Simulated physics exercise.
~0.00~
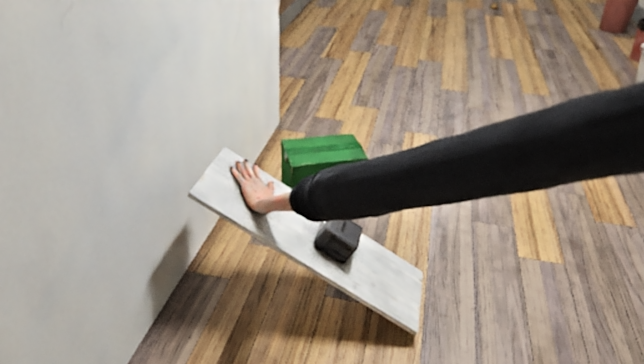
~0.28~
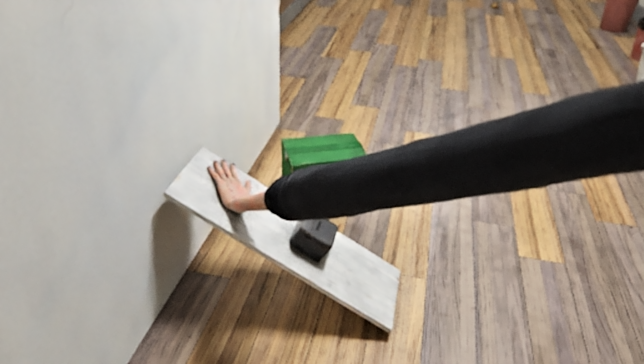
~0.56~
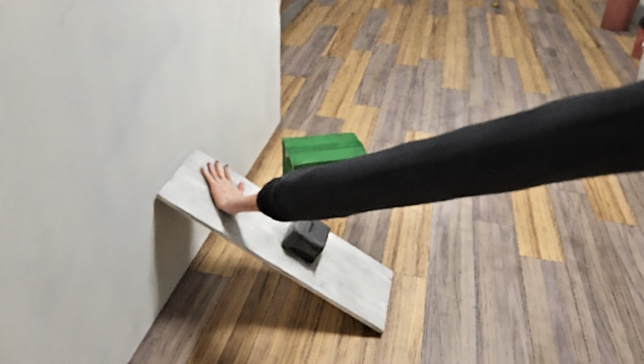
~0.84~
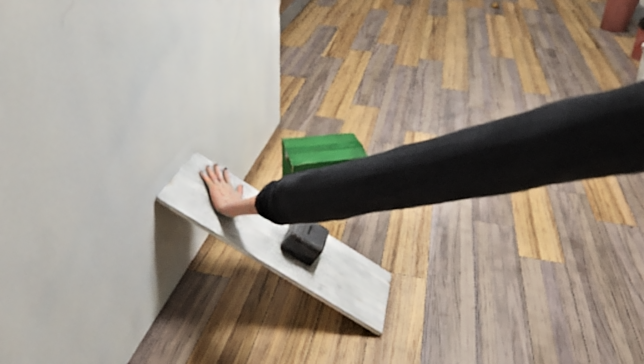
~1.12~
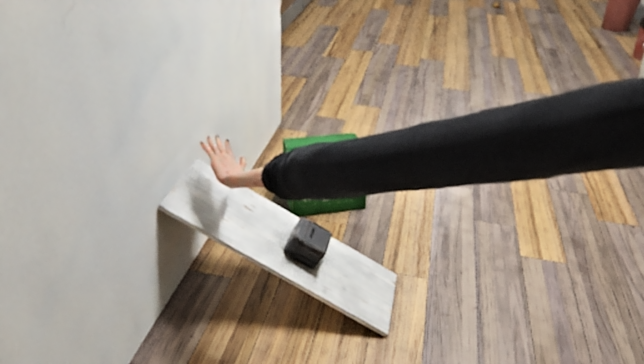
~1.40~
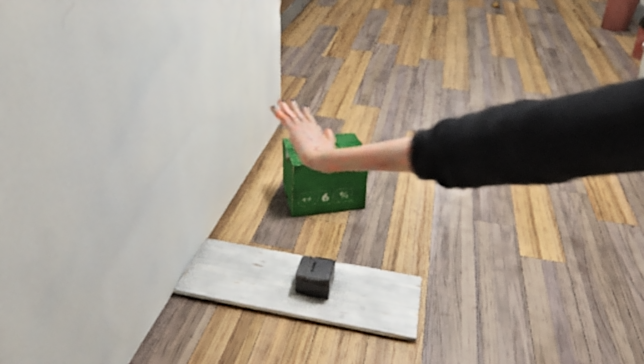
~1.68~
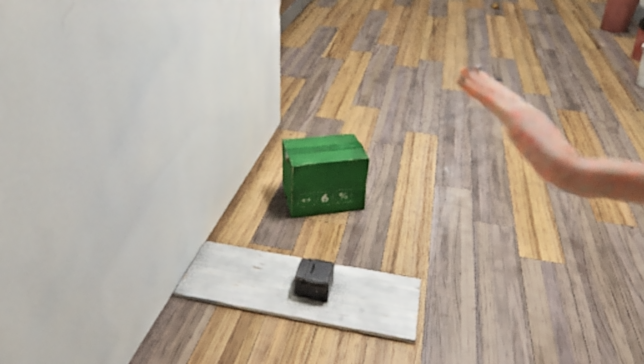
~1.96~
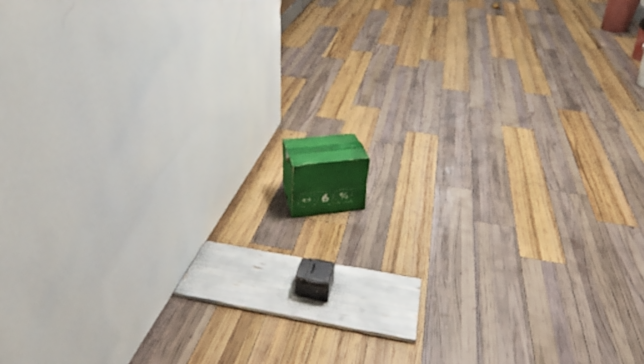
The clip shows a hand pushing a tilted white board with a small dark block on it leftward against a bare wall, then letting go; the board slides down and ends flat on the floor, the block still on top, beside an unmoved green box.
